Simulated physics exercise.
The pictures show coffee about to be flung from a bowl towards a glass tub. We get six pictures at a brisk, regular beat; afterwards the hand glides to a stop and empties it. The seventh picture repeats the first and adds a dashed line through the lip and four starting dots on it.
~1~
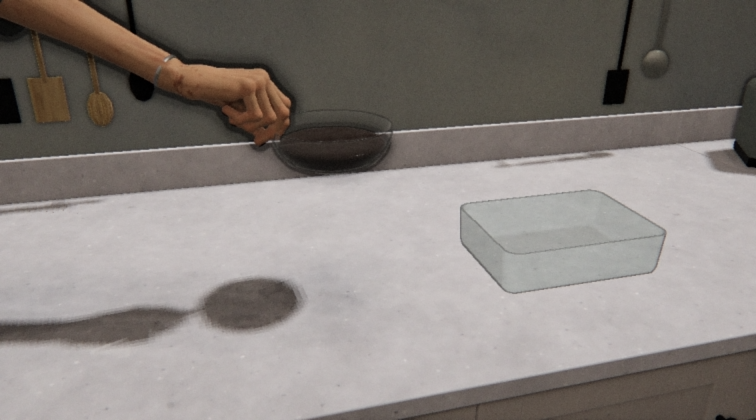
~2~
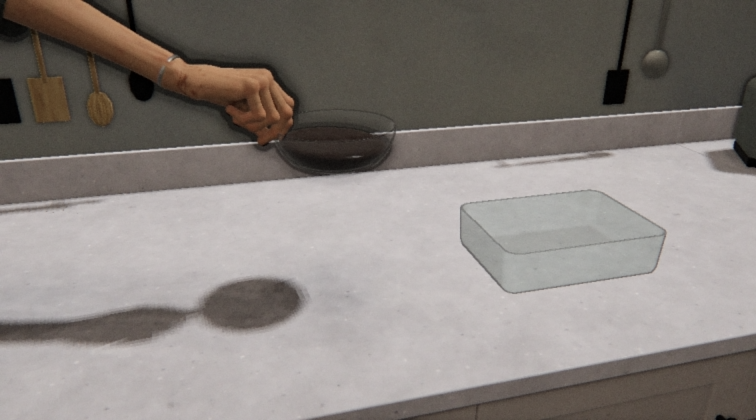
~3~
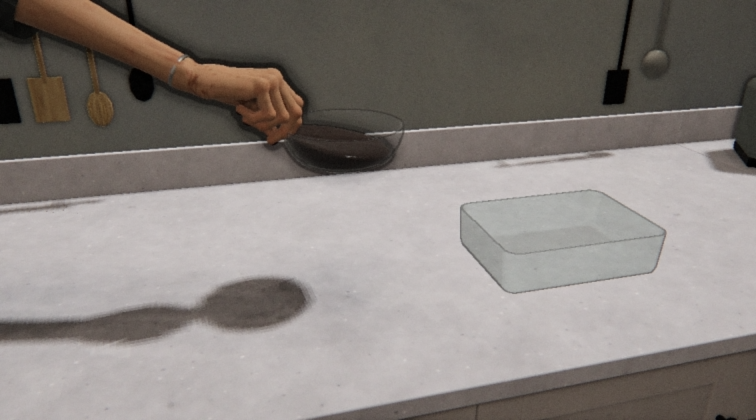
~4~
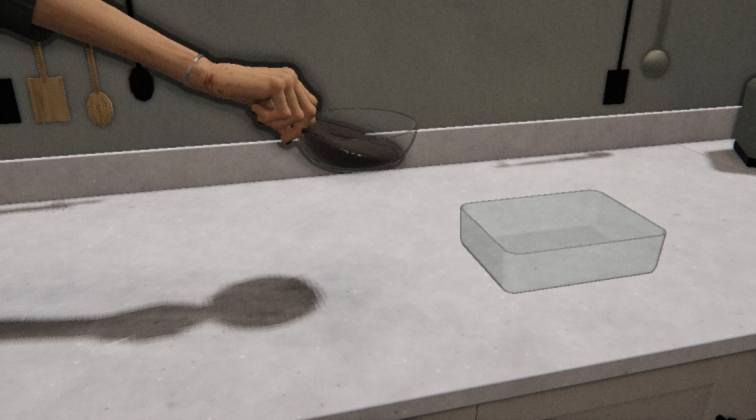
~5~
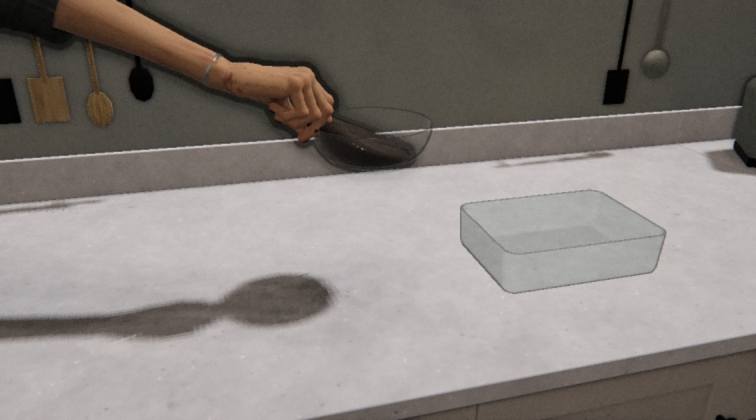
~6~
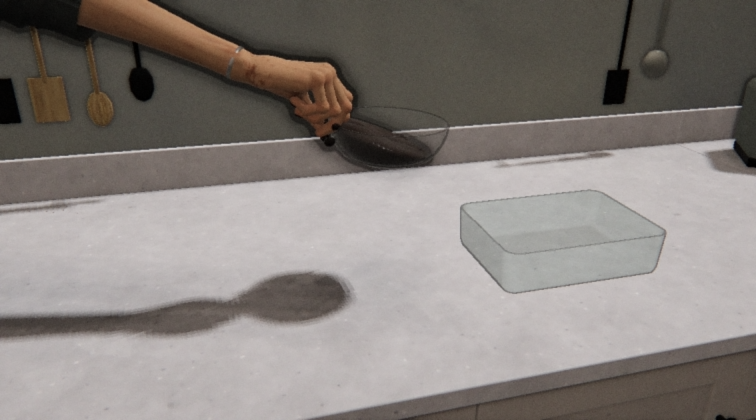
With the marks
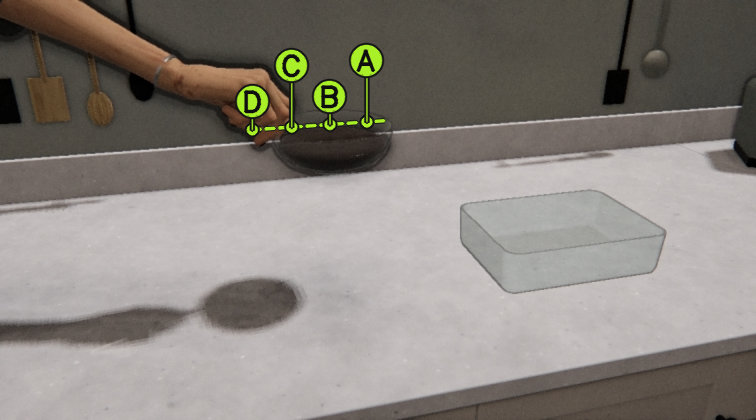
A hand holding a clear glass bowl of dark coffee moved slowly to the right above a pale counter, tilting the bowl slightly, while an empty glass tub sat still on the right.
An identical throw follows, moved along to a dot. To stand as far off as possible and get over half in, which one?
It is A.
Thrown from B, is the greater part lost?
Yes, that goes wrong.
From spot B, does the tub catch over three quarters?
No, it does not.
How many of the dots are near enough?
One.
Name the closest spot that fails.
It is B.
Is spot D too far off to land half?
Yes, it does.
On the marked copy, A at (366, 122); B at (329, 124); C at (291, 127); D at (252, 129).
With A, about 64 % lands in the tub, 25 % falls short and 11 % goes beside or beyond.
With B, about 37 % lands in the tub, 56 % falls short and 7 % goes beside or beyond.
With C, about 11 % lands in the tub, 86 % falls short and 3 % goes beside or beyond.
With D, about 0 % lands in the tub, 100 % falls short.
